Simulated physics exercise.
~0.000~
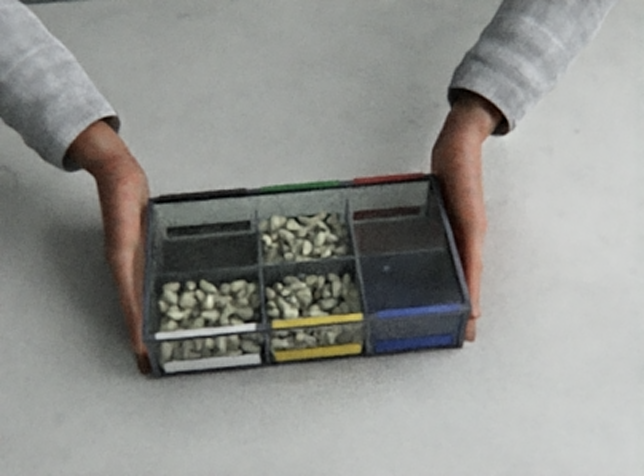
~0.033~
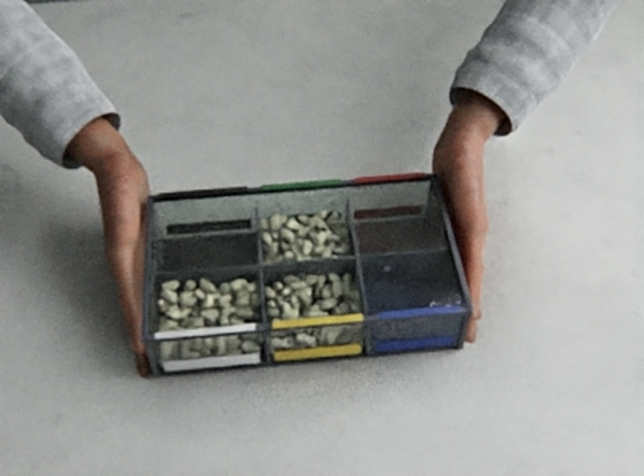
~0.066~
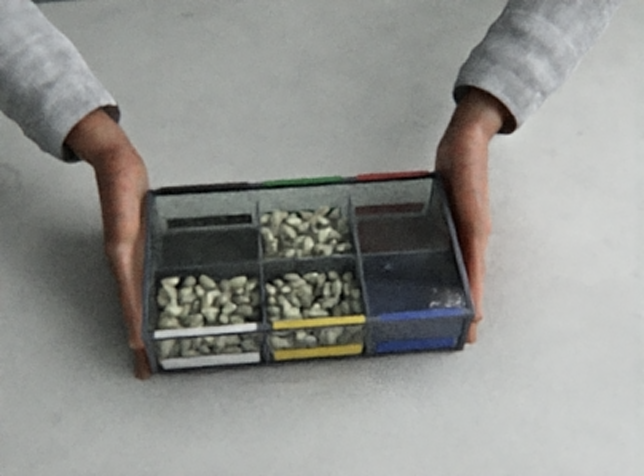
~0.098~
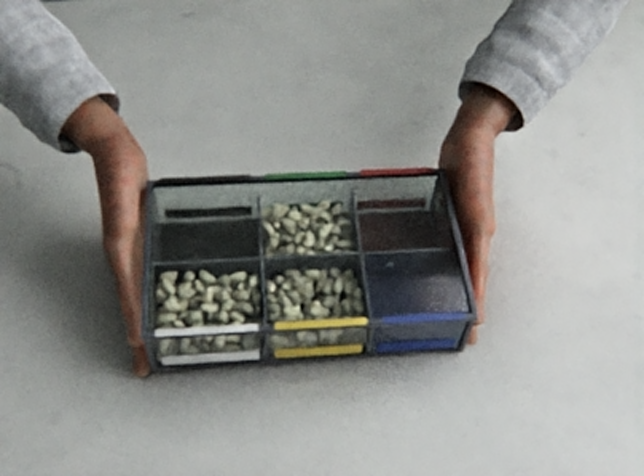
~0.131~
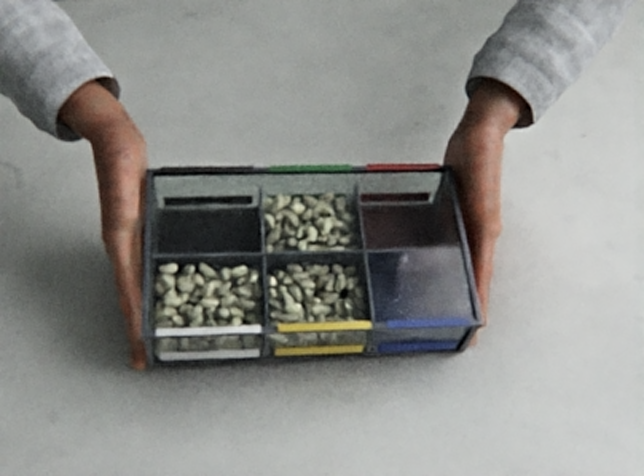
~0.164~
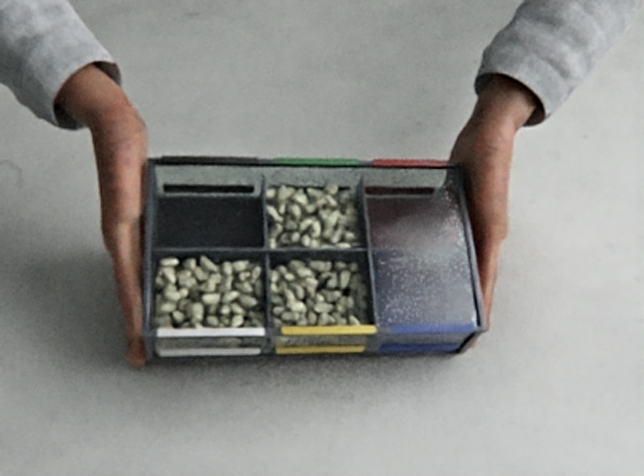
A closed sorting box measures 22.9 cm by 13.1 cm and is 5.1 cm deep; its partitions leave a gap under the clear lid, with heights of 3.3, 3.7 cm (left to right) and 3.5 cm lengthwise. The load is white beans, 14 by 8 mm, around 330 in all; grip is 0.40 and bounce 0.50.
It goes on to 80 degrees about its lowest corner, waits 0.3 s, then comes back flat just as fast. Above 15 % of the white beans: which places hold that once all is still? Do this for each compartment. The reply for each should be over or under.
For red compartment it is under, for blue compartment it is under, for green compartment it is over, for yellow compartment it is over, for white compartment it is over, for black compartment it is under.
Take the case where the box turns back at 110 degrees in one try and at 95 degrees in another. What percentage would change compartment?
About 15 and 10 per cent.
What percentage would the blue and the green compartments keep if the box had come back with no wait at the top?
You'd end up with blue at 5 per cent and green at 25 per cent.
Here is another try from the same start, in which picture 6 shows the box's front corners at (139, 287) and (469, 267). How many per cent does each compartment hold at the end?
By the end red holds 0%, blue holds 0%, green holds 35%, yellow holds 25%, white holds 25% and black holds 15%.
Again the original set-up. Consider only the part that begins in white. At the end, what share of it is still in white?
It works out to near 90 percent.
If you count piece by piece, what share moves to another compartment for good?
Around 10 per cent.
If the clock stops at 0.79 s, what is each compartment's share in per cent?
You'd see red at 0, blue at 5, green at 30, yellow at 35, white at 35 and black at 0 per cent.
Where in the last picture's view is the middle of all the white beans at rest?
Close to pixel (295, 312).
After 0.79 s, tilt 80 degrees; blue 5 %, green 30 %, yellow 35 %, white 35 %.
Then, at 1.21 s, tilt 45 degrees; blue 5 %, green 30 %, yellow 35 %, white 35 %.
Then, at 1.70 s, tilt 0 degrees; blue 5 %, green 30 %, yellow 35 %, white 35 %.
In the end, at 2.3 s, red 0 %, blue 5 %, green 30 %, yellow 35 %, white 35 %, black 0 %.
